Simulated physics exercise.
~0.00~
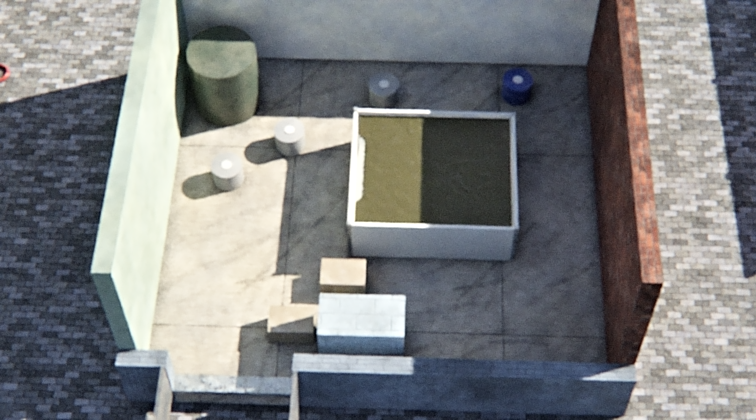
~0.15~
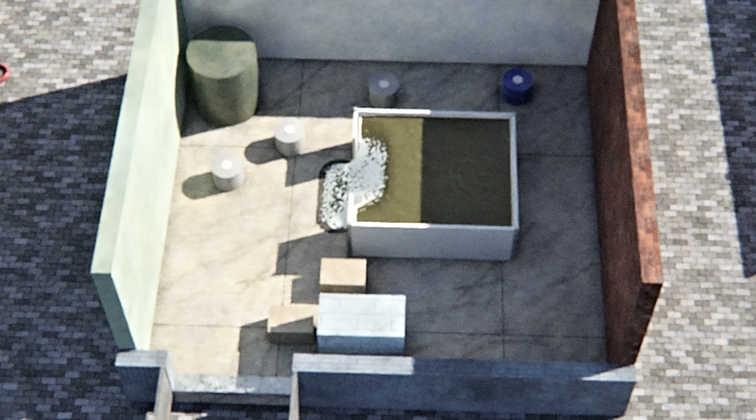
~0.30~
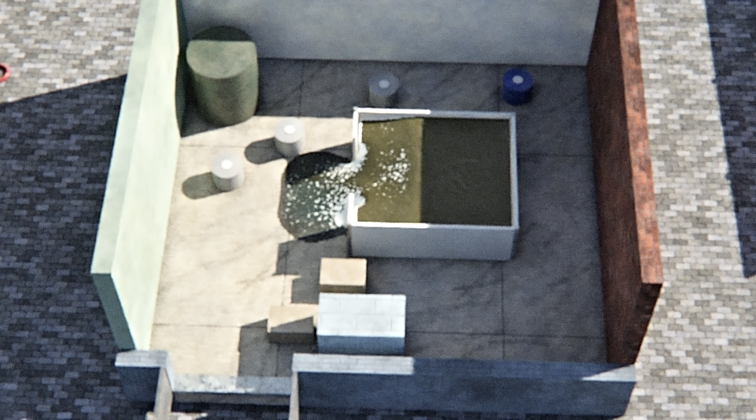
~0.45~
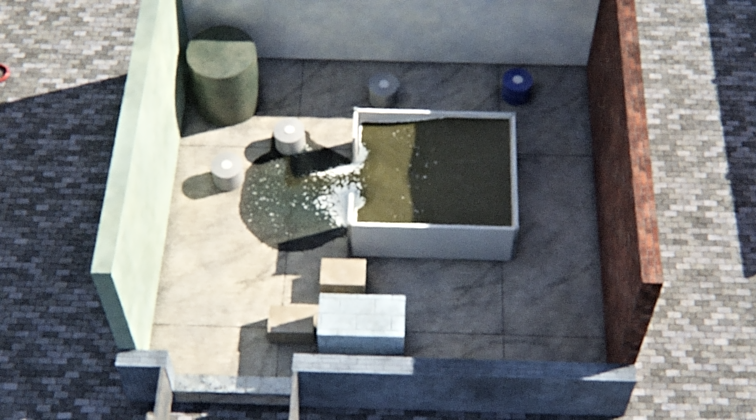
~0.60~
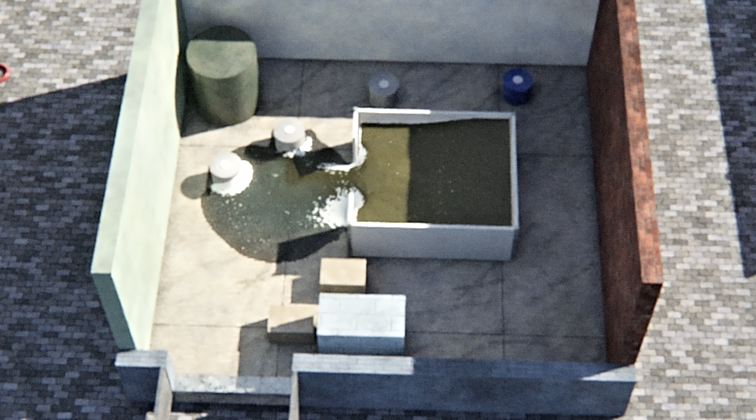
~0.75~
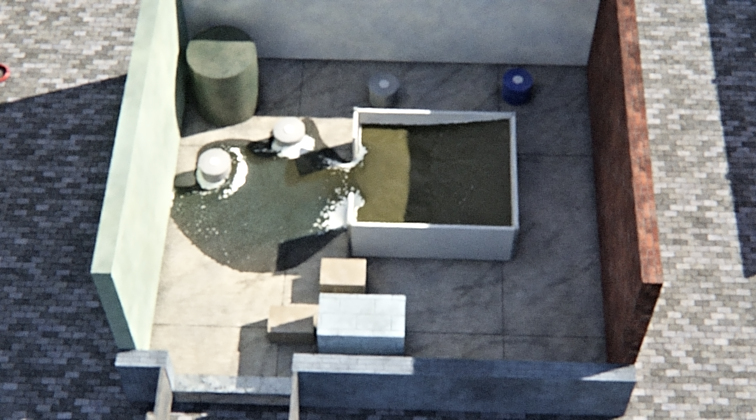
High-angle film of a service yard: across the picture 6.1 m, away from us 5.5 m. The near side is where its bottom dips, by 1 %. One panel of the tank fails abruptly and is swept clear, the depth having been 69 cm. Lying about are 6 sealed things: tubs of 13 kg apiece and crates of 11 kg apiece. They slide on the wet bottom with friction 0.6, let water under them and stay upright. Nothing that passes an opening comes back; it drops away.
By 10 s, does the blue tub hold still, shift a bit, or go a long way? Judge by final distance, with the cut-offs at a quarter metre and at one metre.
Holds still.
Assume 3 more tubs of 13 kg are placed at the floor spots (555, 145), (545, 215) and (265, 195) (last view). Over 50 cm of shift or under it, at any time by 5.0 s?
Lab note - in order: Below threshold / below threshold / above threshold.
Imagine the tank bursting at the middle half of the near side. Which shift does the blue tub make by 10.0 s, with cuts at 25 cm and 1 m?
I'd expect the blue tub to have ended up far off.
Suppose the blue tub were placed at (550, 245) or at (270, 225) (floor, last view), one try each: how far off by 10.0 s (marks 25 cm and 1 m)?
Run 1: It remains nearly still. Run 2: It is pushed far off.
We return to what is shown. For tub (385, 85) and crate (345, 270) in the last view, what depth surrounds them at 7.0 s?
I'd put it at 4 cm and 2 cm respectively.
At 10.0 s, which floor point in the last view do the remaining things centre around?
Mean position: Approximately (398, 157).
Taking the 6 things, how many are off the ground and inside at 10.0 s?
The count is 0.
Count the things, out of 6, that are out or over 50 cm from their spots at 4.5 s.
I make it 2.
After 2.0 s the blue tub is near (518, 80), 0.0 m from its start, aground; 0 of 6 are out; 1 afloat.
After 4.5 s the blue tub is near (518, 80), 0.0 m from its start, aground; 0 of 6 are out; 1 afloat.
After 7.0 s the blue tub is near (518, 80), 0.0 m from its start, aground; 0 of 6 are out; 0 afloat.
After 10.0 s the blue tub is near (518, 80), 0.0 m from its start, aground; 0 of 6 are out; 0 afloat.
